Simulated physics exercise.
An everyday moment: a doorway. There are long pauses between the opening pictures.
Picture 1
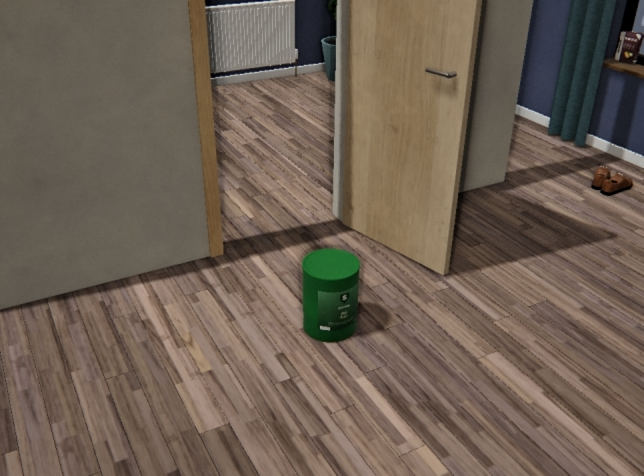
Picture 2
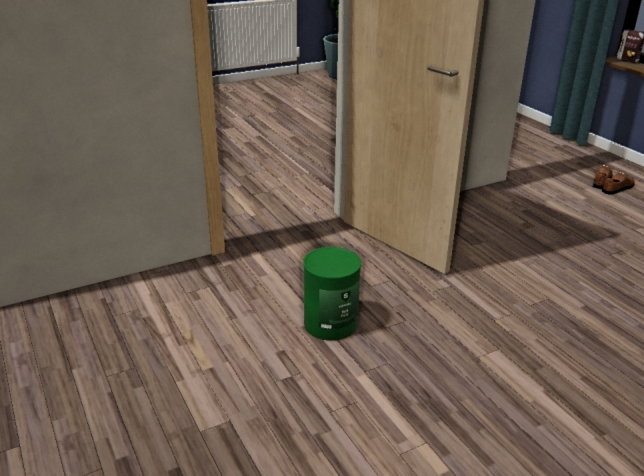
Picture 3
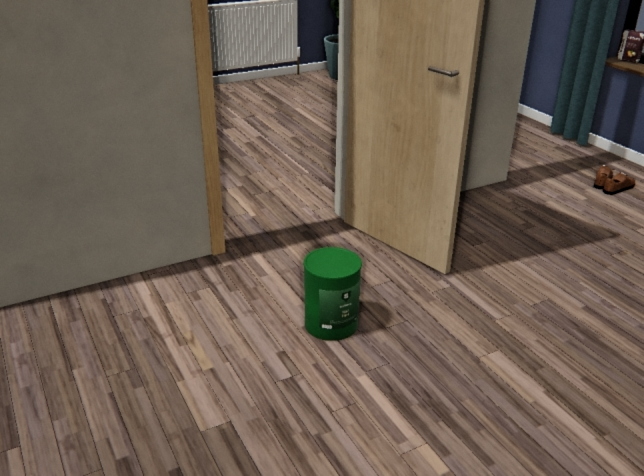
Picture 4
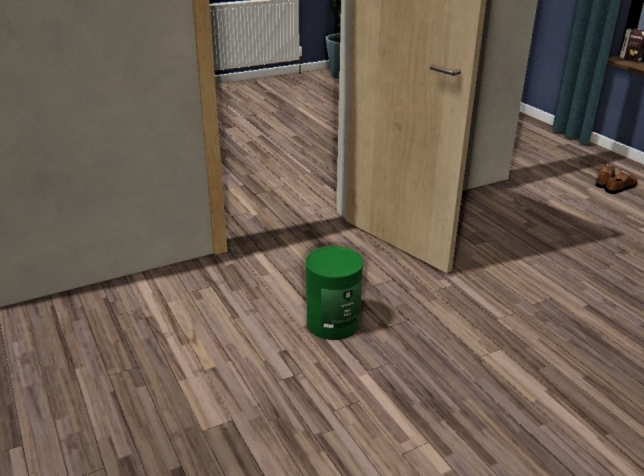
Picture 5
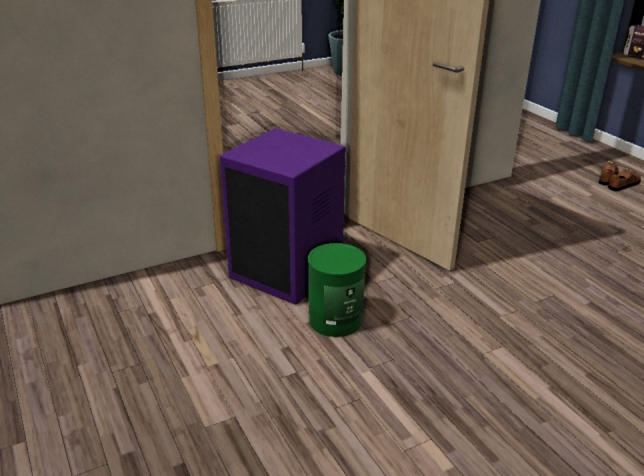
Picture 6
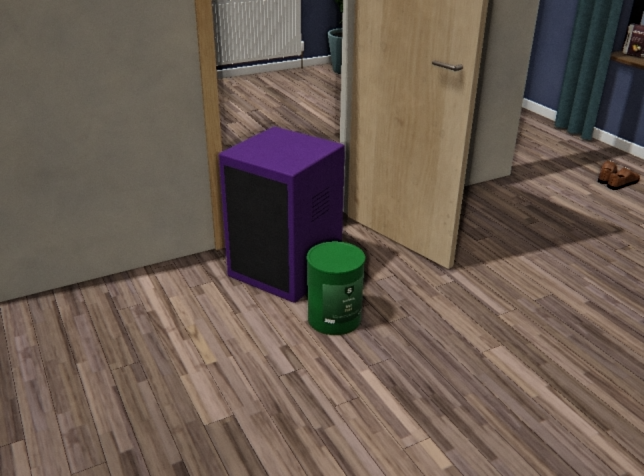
A pale wooden door stands wide open beside a grey wall in a room with wood-plank flooring, seen from above at an angle, with a white radiator and teal curtain beyond. A green pail sits on the floor in front of the doorway, and small brown shoes lie at right. The door and pail stay still while a purple appliance with a black front appears abruptly behind the pail.
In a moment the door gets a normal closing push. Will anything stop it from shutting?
Here the door is blocked.
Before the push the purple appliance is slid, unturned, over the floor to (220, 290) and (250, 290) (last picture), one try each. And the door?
First, it reaches the frame; second, it is blocked.
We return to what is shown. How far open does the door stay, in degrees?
Some 55° open.
Then, 0.50 s after the last picture, open by 92°.
Then, 0.80 s after the last picture, open by 77°.
Then, 1.10 s after the last picture, open by 61°.
At rest, open by 57°; both in place. Seen from the same camera at the end, purple appliance near (283, 213).
